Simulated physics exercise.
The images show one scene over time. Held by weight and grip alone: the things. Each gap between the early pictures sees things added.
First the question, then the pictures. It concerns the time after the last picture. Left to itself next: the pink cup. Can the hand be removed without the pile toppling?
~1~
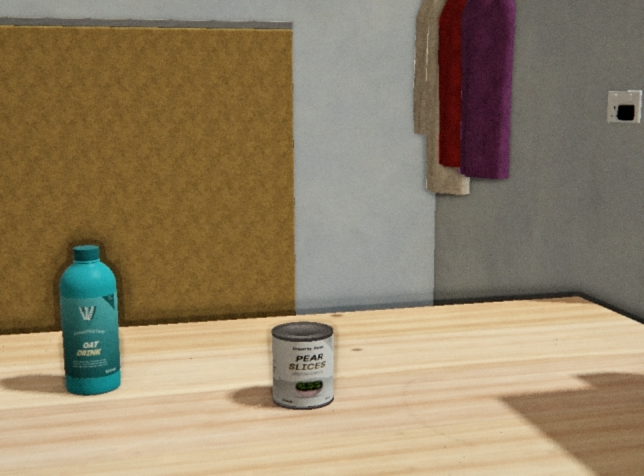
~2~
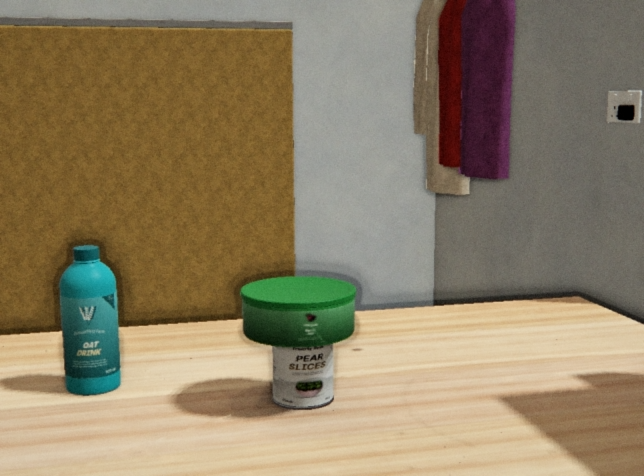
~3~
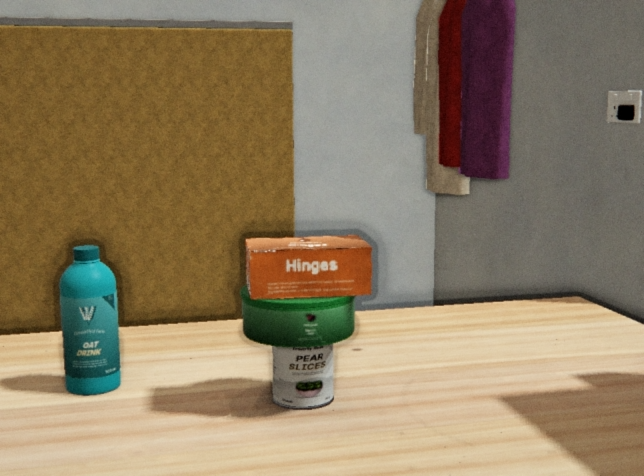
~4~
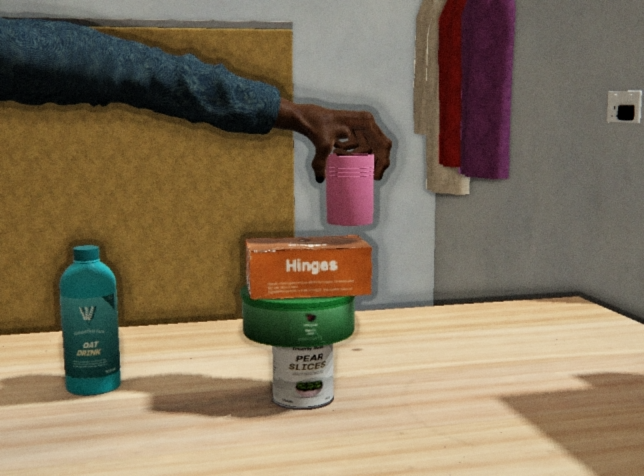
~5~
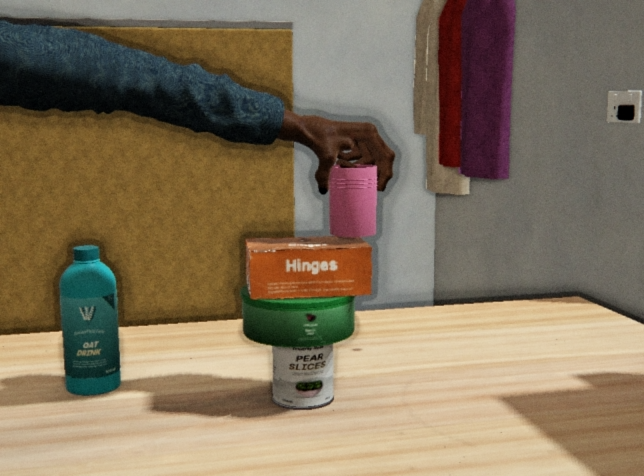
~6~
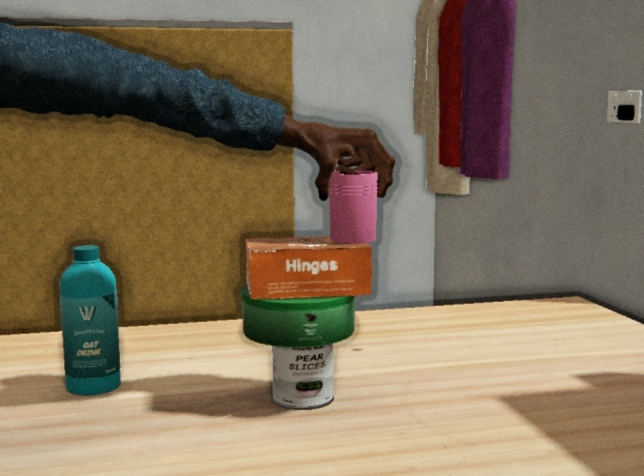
Most likely the pile will bear the load.
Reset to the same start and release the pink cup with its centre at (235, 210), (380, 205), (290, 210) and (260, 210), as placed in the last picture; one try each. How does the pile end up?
The pile goes down in the first case, goes down in the second, does not fall in the third and does not fall in the fourth.
Then, 1.00 s later than the last frame, all is still.
Then, 2.10 s later than the last frame, pink cup resting near (355, 207).
When it is over, all 5 as before. End places, in pixels of the last picture, pink cup near (357, 207). The pile holds.
